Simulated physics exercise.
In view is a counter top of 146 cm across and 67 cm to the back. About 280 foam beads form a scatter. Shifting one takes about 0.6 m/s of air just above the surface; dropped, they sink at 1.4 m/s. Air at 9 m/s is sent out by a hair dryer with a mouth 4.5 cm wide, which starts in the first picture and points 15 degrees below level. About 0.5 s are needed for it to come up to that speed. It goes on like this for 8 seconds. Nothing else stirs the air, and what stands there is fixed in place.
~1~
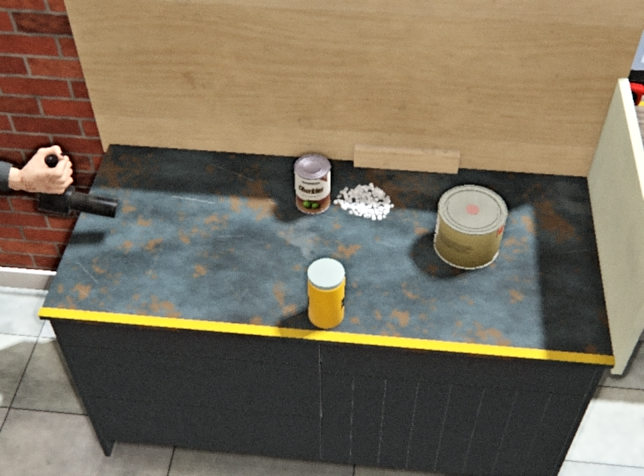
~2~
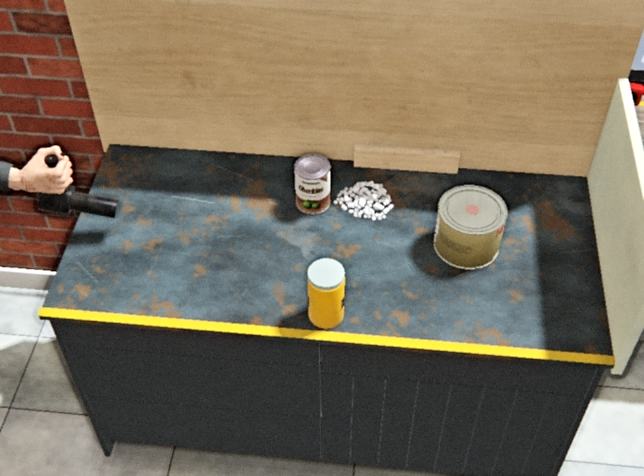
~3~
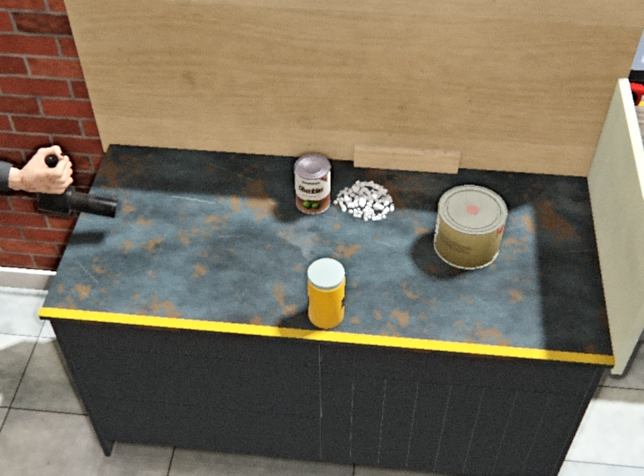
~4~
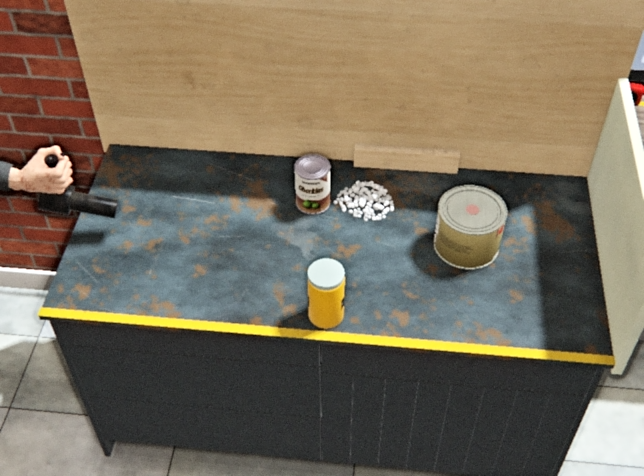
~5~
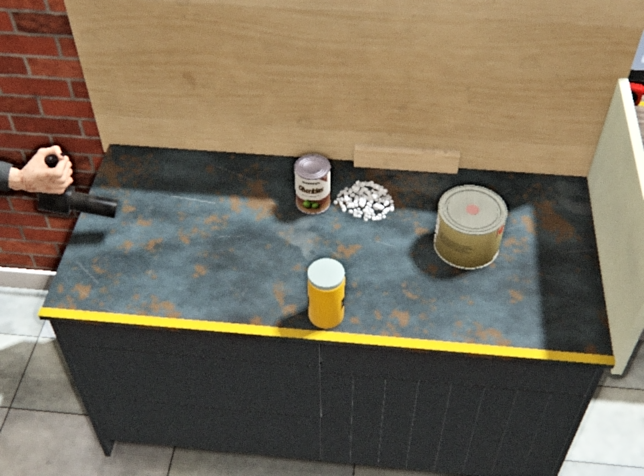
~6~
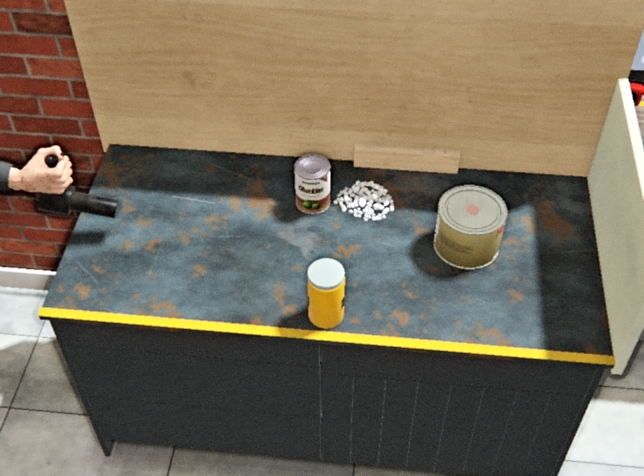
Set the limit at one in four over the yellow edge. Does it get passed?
No, that many or fewer.
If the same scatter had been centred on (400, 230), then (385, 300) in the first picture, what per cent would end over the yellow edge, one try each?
Roughly 20 %, then 80 %.
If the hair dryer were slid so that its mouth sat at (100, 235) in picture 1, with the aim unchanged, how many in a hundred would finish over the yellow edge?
Then the share would be close to 0 percent.
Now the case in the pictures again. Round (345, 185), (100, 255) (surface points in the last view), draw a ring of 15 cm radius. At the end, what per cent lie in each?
In turn about 15 %, 0 %.
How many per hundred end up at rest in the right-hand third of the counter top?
Something close to 80 % ends up there.
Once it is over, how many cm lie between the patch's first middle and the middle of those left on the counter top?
40 cm.
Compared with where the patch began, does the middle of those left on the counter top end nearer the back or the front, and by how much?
It drifts toward the rear side, close to 15 cm in all.
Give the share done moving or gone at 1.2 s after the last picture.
Estimate: Close to 2 %.
Then, 1.2 s after the last picture, 0 % are over the yellow edge; the middle of those still in play is near (512, 194); 2 % have settled or left.
Then, 2.1 s after the last picture, 0 % are over the yellow edge; the middle of those still in play is near (541, 179); 4 % have settled or left.
Then, 4.0 s after the last picture, 0 % are over the yellow edge; the middle of those still in play is near (521, 178); 7 % have settled or left.
Then, 7.6 s after the last picture, at the end, 0 % are over the yellow edge; the middle of those still in play is near (499, 175).
